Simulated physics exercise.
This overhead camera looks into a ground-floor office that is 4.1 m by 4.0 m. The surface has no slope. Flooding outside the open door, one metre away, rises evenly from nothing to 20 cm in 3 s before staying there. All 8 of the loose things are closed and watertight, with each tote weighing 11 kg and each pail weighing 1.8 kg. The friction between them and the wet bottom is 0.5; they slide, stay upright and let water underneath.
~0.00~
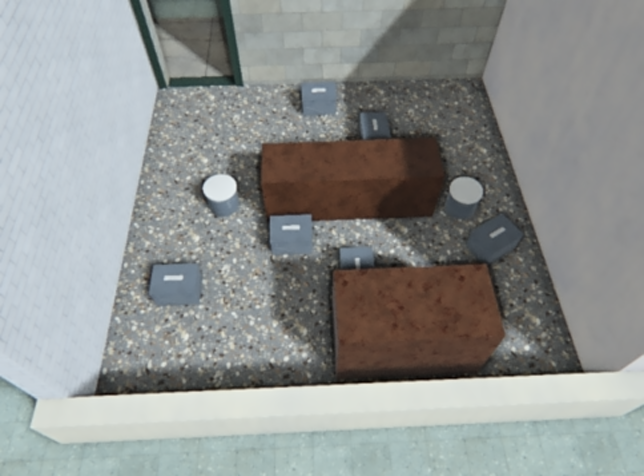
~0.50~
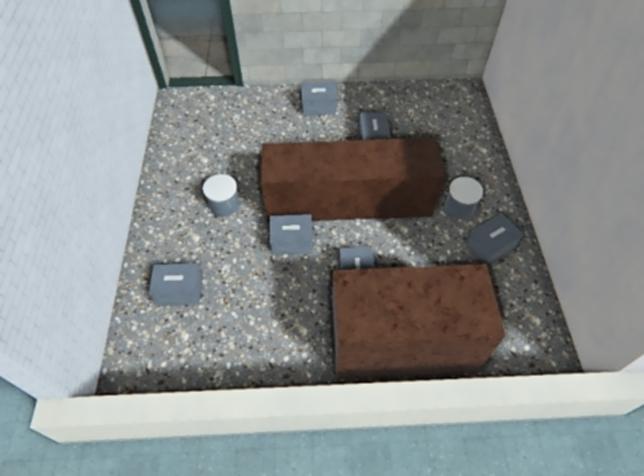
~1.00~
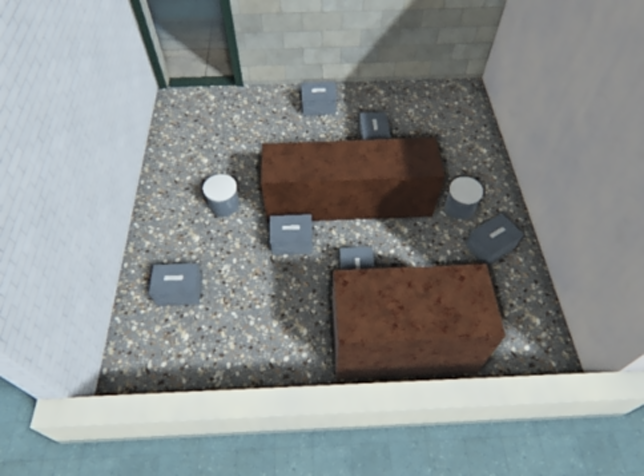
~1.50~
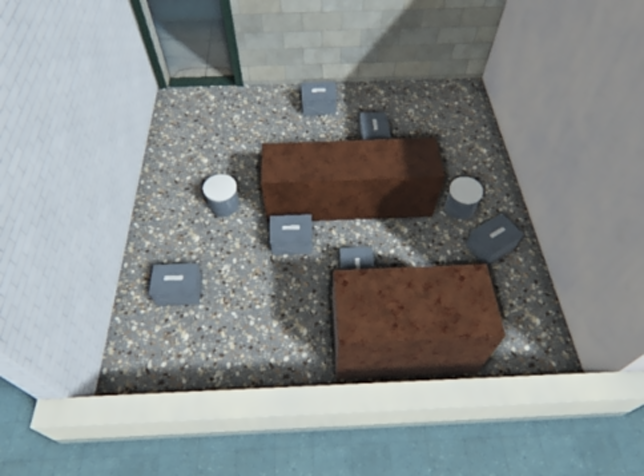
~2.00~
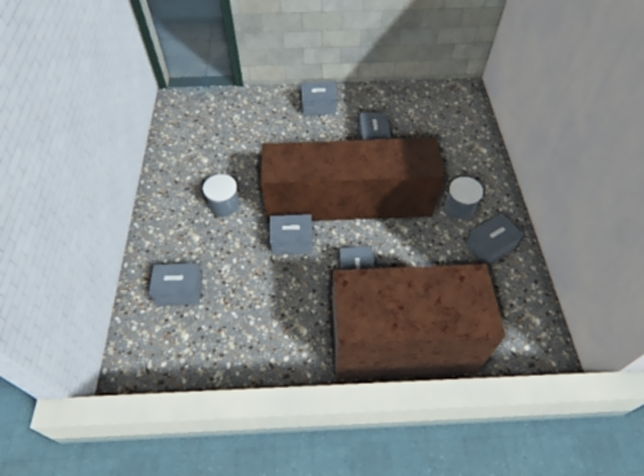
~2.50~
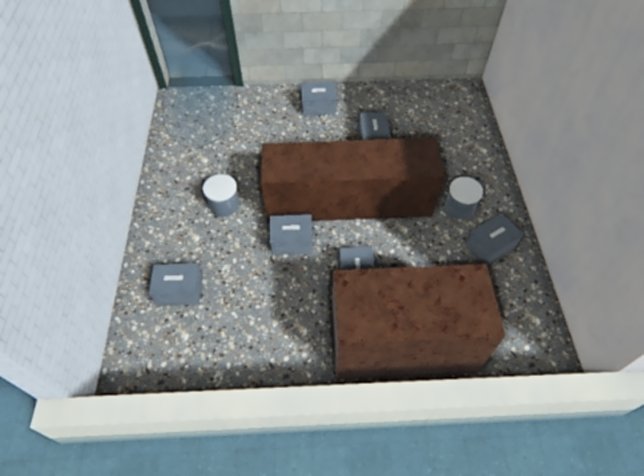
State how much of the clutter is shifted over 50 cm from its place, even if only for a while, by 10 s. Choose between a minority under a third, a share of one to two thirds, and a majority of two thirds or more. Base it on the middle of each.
A minority under a third.
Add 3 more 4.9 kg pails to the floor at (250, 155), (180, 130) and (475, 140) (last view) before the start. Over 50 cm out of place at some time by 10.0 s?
The three, in order: Larger, larger, smaller shift.
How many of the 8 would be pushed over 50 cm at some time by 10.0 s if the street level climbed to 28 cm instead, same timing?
Then the count would be 4.
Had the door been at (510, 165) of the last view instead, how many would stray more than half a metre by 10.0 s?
In that case the number is 4.
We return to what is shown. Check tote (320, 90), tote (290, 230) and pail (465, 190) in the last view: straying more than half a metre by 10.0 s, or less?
One by one: Below; below; below.
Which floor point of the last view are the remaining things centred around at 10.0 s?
They average out to somewhere around (368, 222).
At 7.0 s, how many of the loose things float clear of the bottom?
The number is 1.
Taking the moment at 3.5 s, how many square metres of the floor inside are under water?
Near 3.5 m2 in all.
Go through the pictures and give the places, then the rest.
In the first picture, a tote at (291, 228) rests on the ground; a tote at (319, 91) rests on the ground; 0.0 m2 under water; 0 of 8 have shifted.
In the second picture, a tote at (291, 228) rests on the ground; a tote at (319, 91), on the bottom; 0.0 m2 under water; 0 of 8 have shifted.
In the third picture, a tote at (291, 228), on the bottom; a tote at (319, 91) rests on the ground; water covers 0.0 m2; 0 of 8 have shifted.
In the fourth picture, a tote at (291, 228), on the bottom; a tote at (319, 91), on the bottom; water covers 0.0 m2; 0 of 8 have shifted.
In the fifth picture, a tote at (291, 228) rests on the ground; a tote at (319, 91) rests on the ground; 0.1 m2 under water; 0 of 8 have shifted.
In the sixth picture, a tote at (291, 228) rests on the ground; a tote at (319, 91), on the bottom; water covers 0.7 m2; 0 of 8 have shifted.
After 3.5 s 0 of 8 are over 50 cm from their spots; 0 afloat.
After 4.5 s 1 of 8 are over 50 cm from their spots; 1 afloat.
After 7.0 s 2 of 8 are over 50 cm from their spots; 1 afloat.
After 10.0 s 2 of 8 are over 50 cm from their spots, and 2 have been at some point; 1 afloat.
